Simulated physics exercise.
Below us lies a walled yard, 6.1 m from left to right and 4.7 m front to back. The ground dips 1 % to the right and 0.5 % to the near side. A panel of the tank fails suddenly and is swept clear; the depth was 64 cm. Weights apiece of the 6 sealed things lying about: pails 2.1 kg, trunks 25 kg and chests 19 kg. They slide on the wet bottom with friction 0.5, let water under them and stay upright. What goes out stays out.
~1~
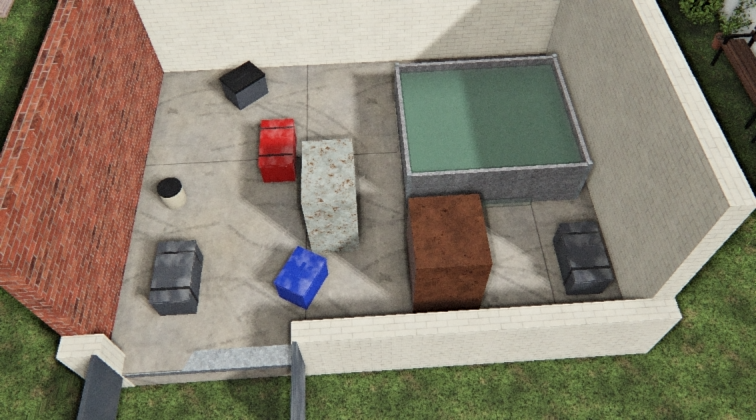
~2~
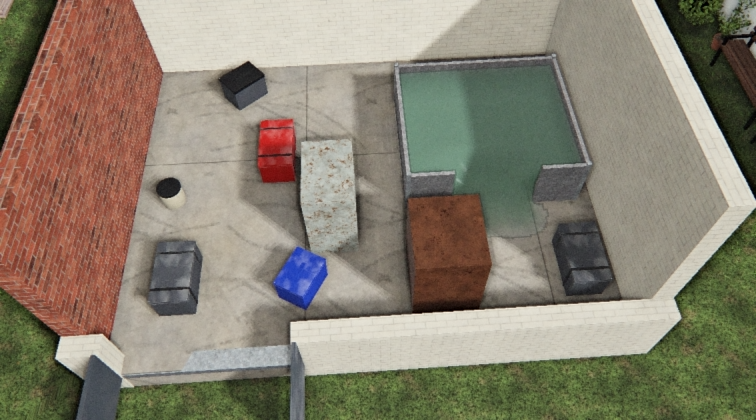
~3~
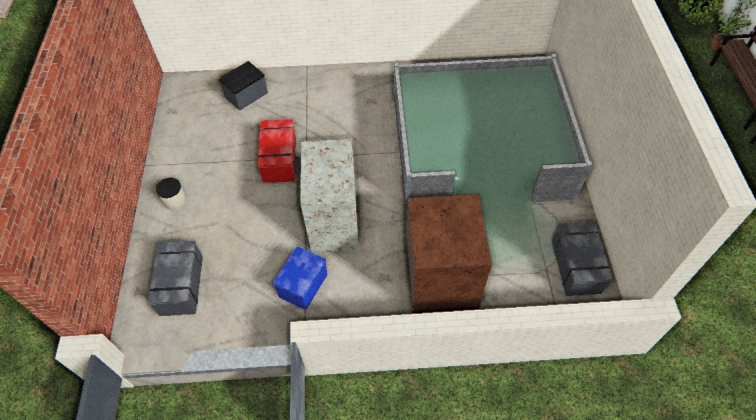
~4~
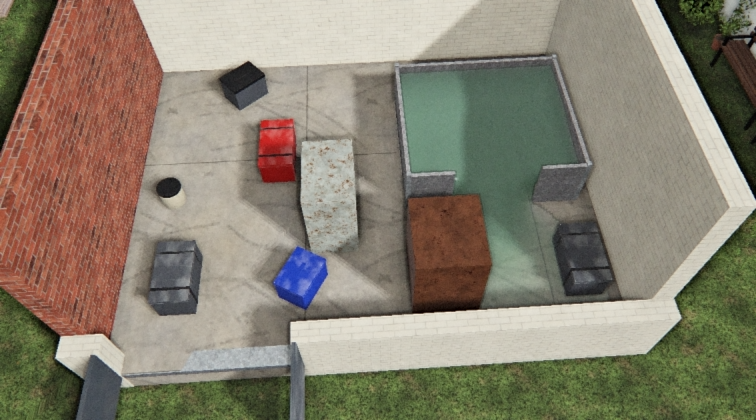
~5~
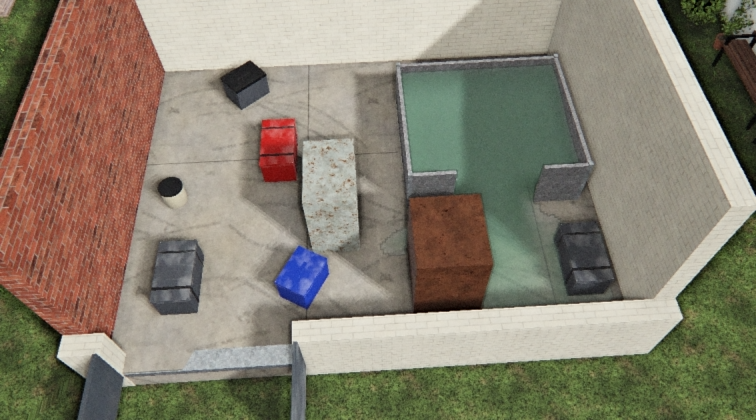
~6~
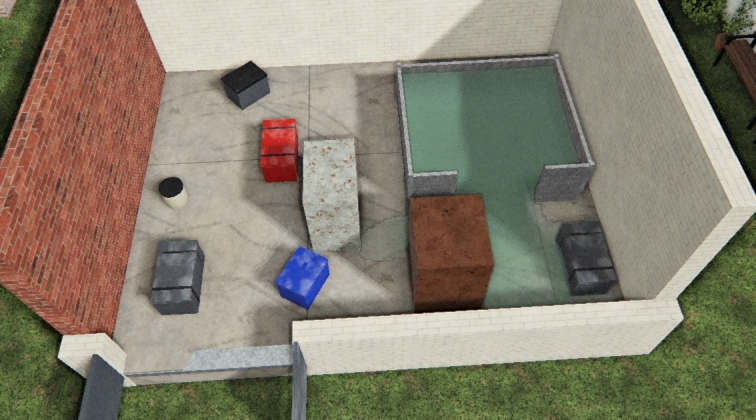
In a walled yard, part of a stone tank's near wall gives way, and greenish water spreads across the paving around a large brown block toward the near wall, while the scattered trunks and chests stay in place.
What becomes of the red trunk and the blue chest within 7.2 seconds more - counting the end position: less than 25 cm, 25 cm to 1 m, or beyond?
The red trunk stays put, the blue chest moves a short way.
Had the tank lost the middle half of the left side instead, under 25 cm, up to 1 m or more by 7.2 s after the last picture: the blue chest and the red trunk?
In that case the blue chest stays put, the red trunk gets carried off.
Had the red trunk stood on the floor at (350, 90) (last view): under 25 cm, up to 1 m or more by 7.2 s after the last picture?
It ends far away.
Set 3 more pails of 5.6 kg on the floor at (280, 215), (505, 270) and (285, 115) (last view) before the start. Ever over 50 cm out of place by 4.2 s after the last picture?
In that order: Short of it, over, under.
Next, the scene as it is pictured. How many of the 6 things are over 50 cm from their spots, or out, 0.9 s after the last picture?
0 of them.
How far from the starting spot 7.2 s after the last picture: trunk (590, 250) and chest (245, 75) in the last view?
In turn: 40 cm, 20 cm.
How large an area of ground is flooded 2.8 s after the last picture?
Some 20 m2.
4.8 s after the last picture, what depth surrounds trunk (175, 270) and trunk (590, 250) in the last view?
Roughly 4 and 18 cm.
Then, 0.9 s after the last picture the red trunk is near (278, 141), 0.0 m from its start, aground; the blue chest is near (301, 270), 0.0 m from its start, aground; 0 of 6 are out; 0 afloat.
Then, 2.8 s after the last picture the red trunk is near (278, 141), 0.0 m from its start, aground; the blue chest is near (274, 248), 0.5 m from its start, aground; 0 of 6 are out; 1 afloat.
Then, 4.8 s after the last picture the red trunk is near (278, 141), 0.0 m from its start, aground; the blue chest is near (274, 248), 0.5 m from its start, aground; 0 of 6 are out; 1 afloat.
Then, 7.2 s after the last picture the red trunk is near (278, 141), 0.0 m from its start, aground; the blue chest is near (274, 248), 0.5 m from its start, aground; 0 of 6 are out; 2 afloat.
